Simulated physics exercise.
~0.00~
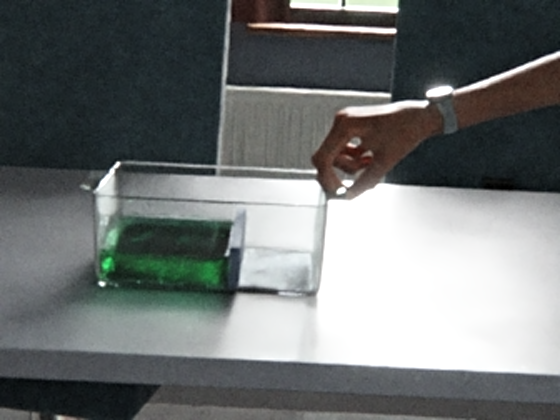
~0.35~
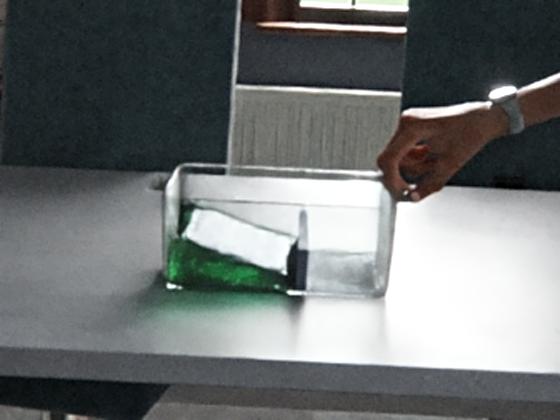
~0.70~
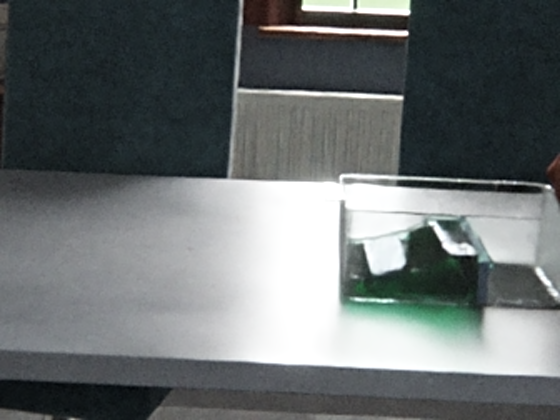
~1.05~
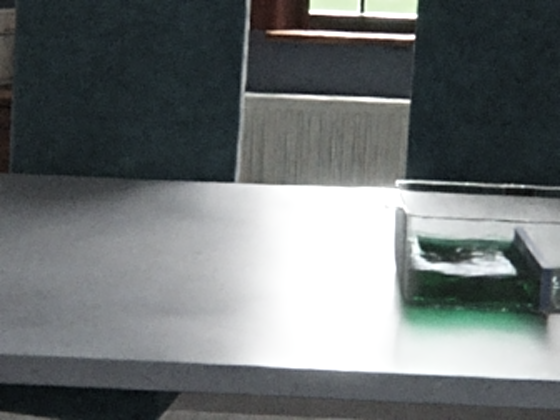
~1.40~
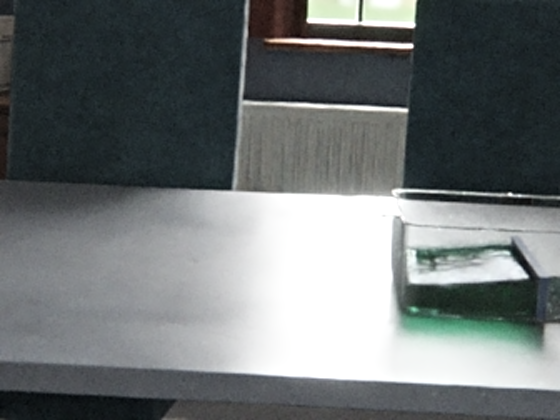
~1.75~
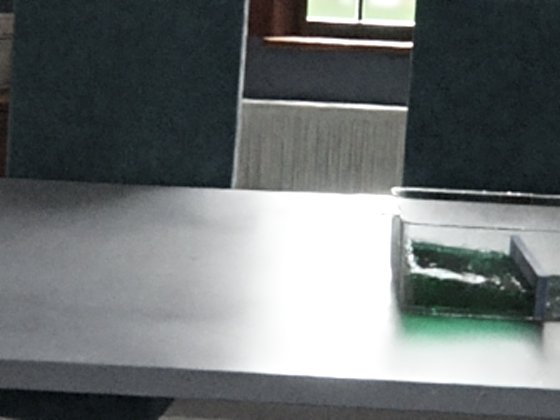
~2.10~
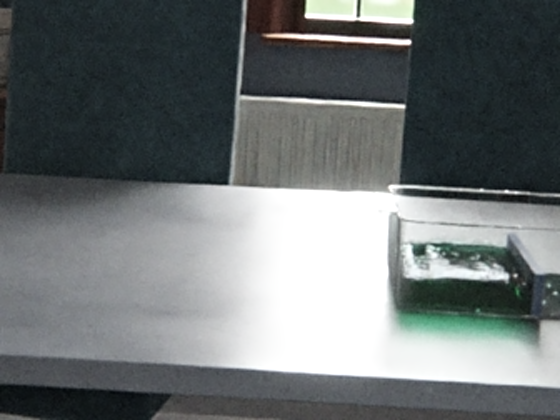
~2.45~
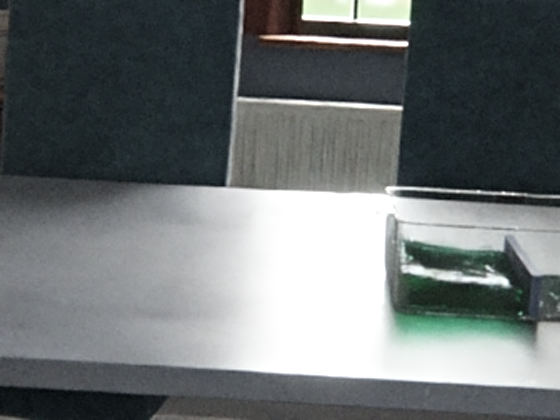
A clear tub with green water in its left half was pulled right along a table by a hand, the water sloshing steeply against the divider as a little got across, before the tub stopped and the water settled to small ripples.
